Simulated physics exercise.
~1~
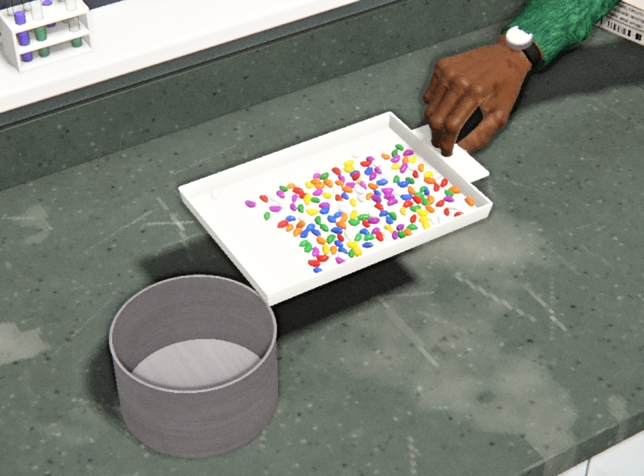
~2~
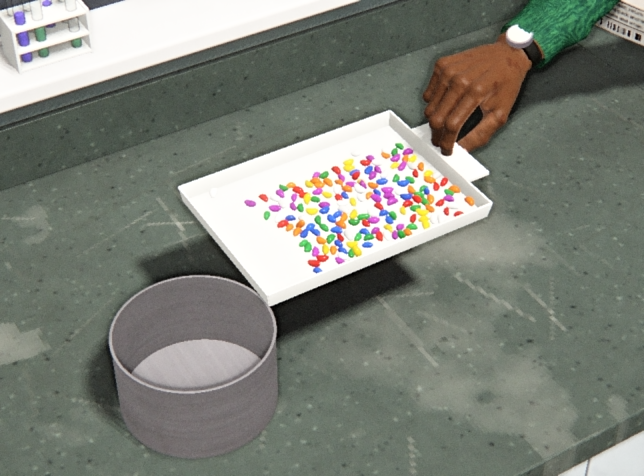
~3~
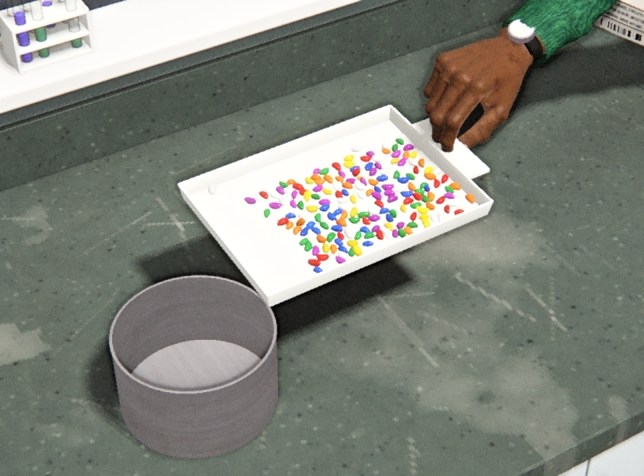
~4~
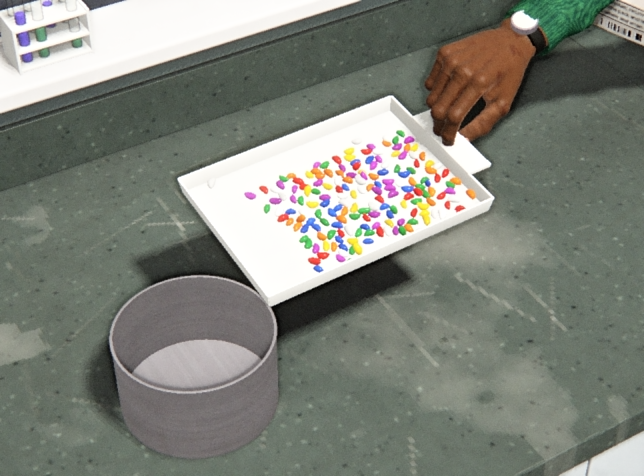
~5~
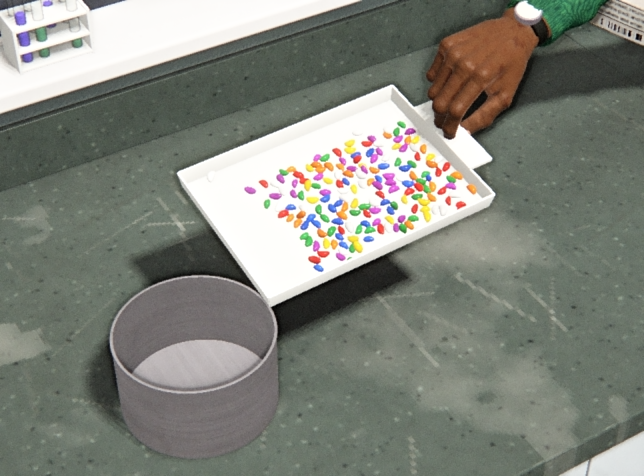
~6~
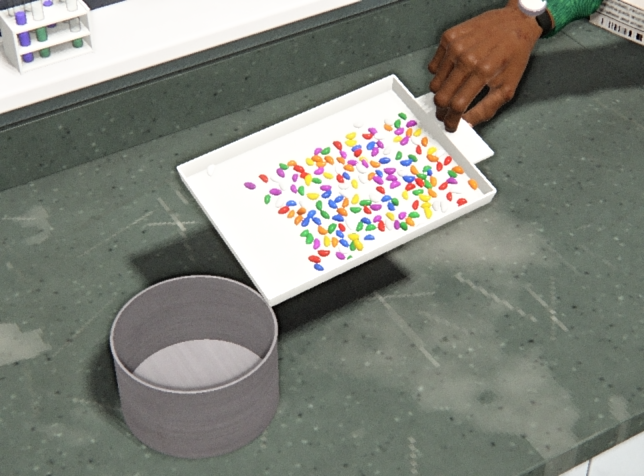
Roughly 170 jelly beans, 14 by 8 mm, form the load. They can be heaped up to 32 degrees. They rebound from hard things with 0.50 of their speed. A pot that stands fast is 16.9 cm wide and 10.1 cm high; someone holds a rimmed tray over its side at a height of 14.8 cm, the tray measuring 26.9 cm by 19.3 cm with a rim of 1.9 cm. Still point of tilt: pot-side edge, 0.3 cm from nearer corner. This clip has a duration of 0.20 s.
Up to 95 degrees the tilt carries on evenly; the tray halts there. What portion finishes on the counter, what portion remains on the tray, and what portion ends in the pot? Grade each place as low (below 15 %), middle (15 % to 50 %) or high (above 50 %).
Counter - high; tray - low; pot - low.
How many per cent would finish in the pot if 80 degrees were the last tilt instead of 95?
It would land at about 5 percent.
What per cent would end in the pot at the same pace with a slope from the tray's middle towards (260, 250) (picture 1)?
The share would be about 95 percent.
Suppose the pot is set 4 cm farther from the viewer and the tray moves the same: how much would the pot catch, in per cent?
Then roughly 0 percent would land in it.
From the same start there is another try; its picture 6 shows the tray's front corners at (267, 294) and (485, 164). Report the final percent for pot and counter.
Split: Pot = 70, counter = 30.
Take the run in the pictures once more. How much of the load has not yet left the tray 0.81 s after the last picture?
Some 95 per cent of the load.
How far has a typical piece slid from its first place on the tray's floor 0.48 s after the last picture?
It has moved some 6 cm from its start.
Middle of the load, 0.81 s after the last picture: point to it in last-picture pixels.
Look about (350, 247) in the last view.
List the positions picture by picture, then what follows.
Tray tilt 0 degrees, front corners at (269, 292) and (488, 203); middle of the pieces at (361, 199); pot at (193, 331), in the first frame.
Tray tilt 1 degrees, front corners at (269, 292) and (488, 202); middle of the pieces at (361, 198), in the second frame.
Tray tilt 2 degrees, front corners at (269, 293) and (488, 201); middle of the pieces at (361, 195), in the third frame.
Tray tilt 5 degrees, front corners at (270, 293) and (489, 197), lowest corner left front; middle of the pieces at (362, 190), in the fourth frame.
Tray tilt 8 degrees, front corners at (270, 294) and (490, 194), lowest corner left front; middle of the pieces at (362, 185), in the fifth frame.
Tray tilt 12 degrees, front corners at (270, 295) and (492, 190), lowest corner left front; middle of the pieces at (363, 180); pot at (194, 331), in the sixth frame.
Then, 0.48 s after the last picture, tilt 51 degrees; the tray holds 100 %, the pot 0 %.
Then, 0.81 s after the last picture, tilt 78 degrees; the tray holds 95 %, the pot 0 %.
Then, 1.23 s after the last picture, tilt 95 degrees; the tray holds 5 %, the pot 0 %.
In the end, counter 100 %, tray 0 %, pot 0 %.
